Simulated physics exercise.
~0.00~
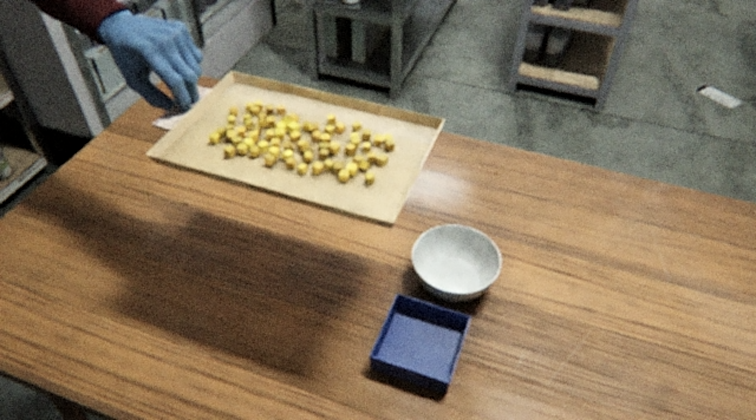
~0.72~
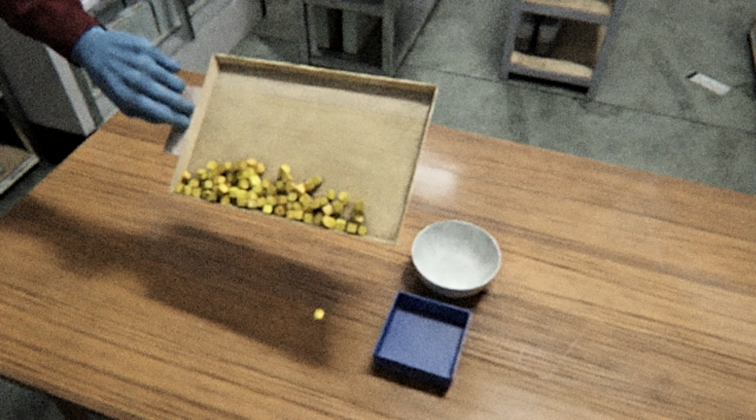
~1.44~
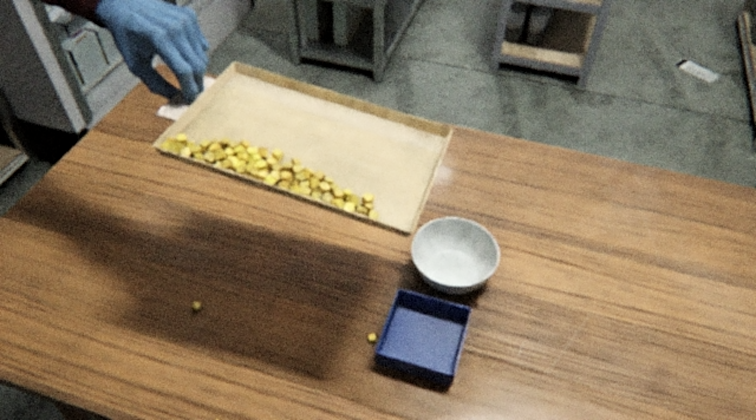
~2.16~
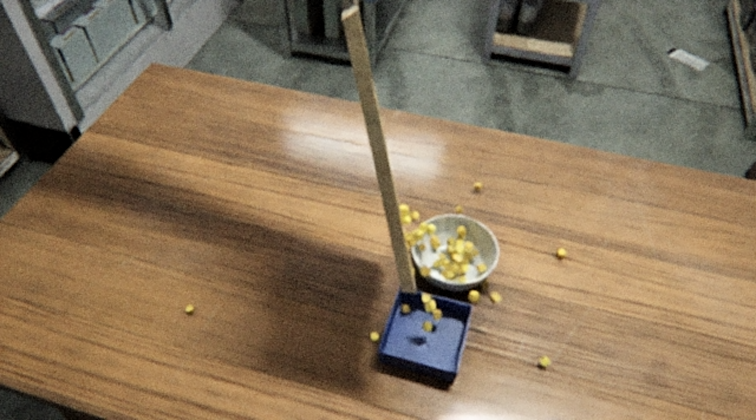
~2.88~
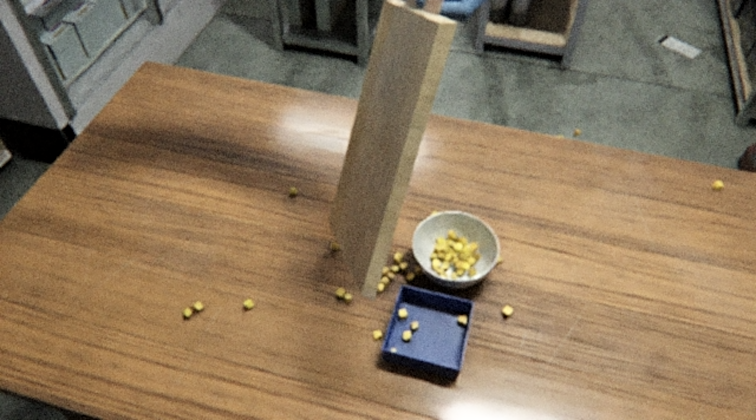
On a wooden table, a gloved hand tips yellow cubes from a tray, filling a bowl and scattering others.
